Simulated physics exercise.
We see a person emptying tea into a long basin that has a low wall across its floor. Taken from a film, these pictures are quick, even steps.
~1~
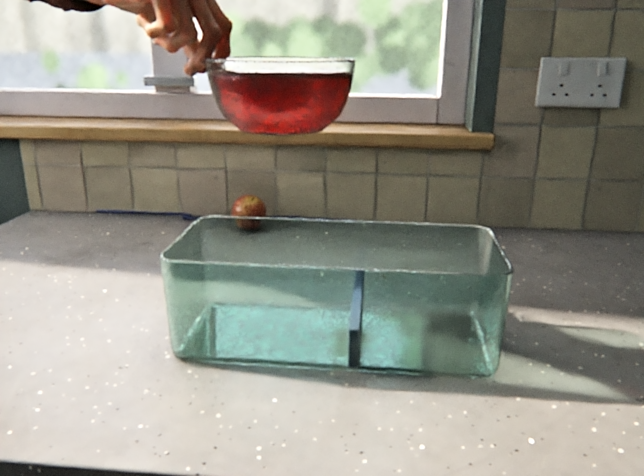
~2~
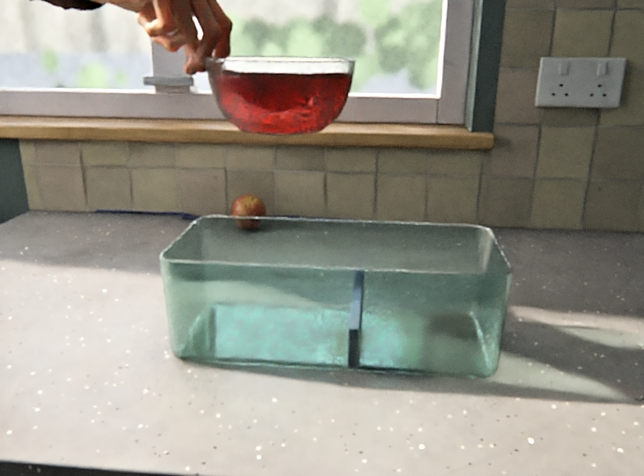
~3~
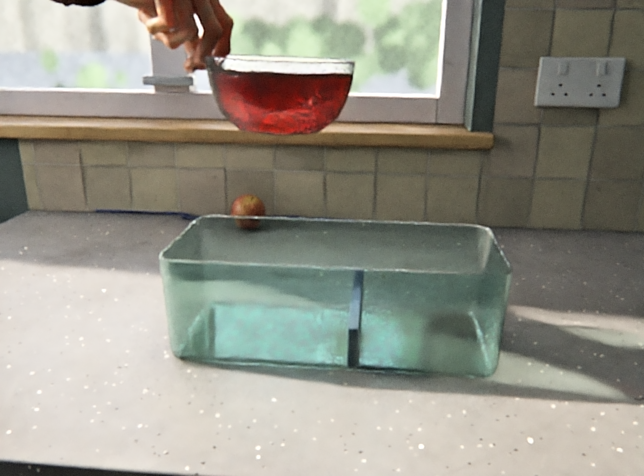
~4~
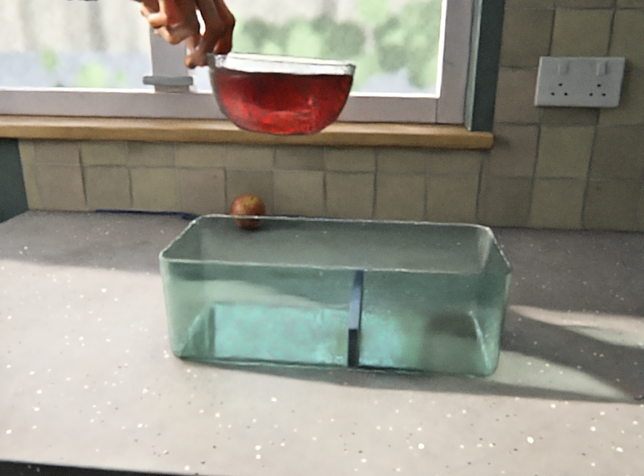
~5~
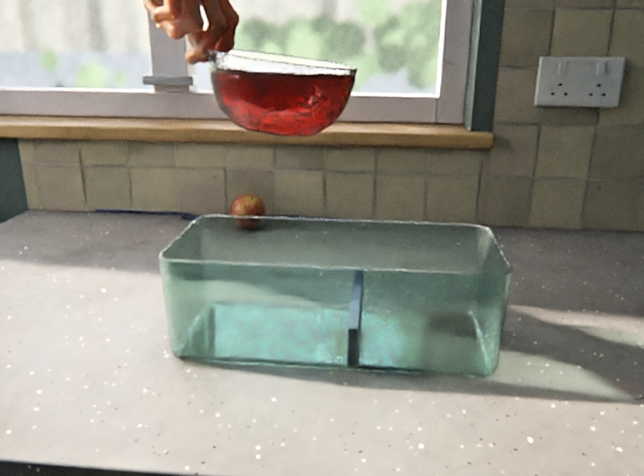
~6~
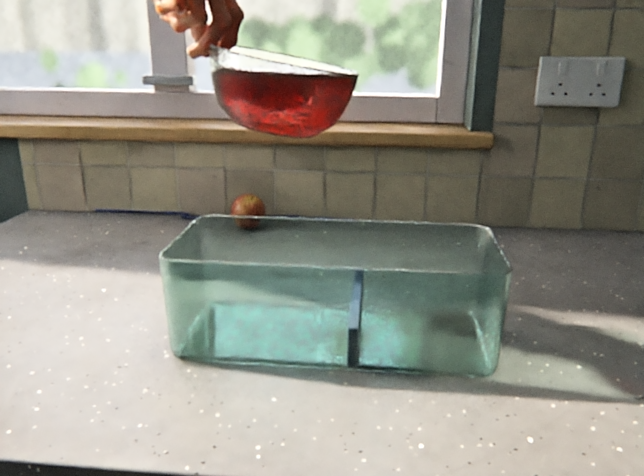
A hand slowly tilts a glass bowl of red liquid rightward above a long clear basin.
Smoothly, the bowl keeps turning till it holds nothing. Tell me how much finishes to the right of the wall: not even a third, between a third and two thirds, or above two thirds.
I expect what gathers right of the wall to rise past two thirds.
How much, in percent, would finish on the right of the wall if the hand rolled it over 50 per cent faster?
Roughly 80 in a hundred.
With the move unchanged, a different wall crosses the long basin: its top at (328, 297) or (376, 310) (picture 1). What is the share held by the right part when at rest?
It would come to roughly 95 per cent the first time and roughly 70 per cent the second.
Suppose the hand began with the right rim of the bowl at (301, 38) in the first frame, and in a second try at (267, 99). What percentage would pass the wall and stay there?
Around 65 percent first, around 5 percent second.
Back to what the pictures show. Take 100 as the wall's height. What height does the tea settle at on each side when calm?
I'd say about 0 for the left and about 70 for the right.
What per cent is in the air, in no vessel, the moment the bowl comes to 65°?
Share: Approx. 40 %.
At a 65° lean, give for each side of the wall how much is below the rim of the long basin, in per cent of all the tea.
Left part close to 0 in a hundred, right part close to 15.
A moment on, the tilt is 65° and 45 per cent is still to pour, 0 is left of the wall and 17 right of it.
Next, the tilt is 100° and 3 per cent is still to pour, 3 is left of the wall and 85 right of it.
Then the tilt is 106° and 0 per cent is still to pour, 8 is left of the wall and 91 right of it.
Later the tilt is 106° and 0 per cent is still to pour, 8 is left of the wall and 91 right of it.
In the end 8 per cent lies left of the wall, 90 right of it and 1 outside.
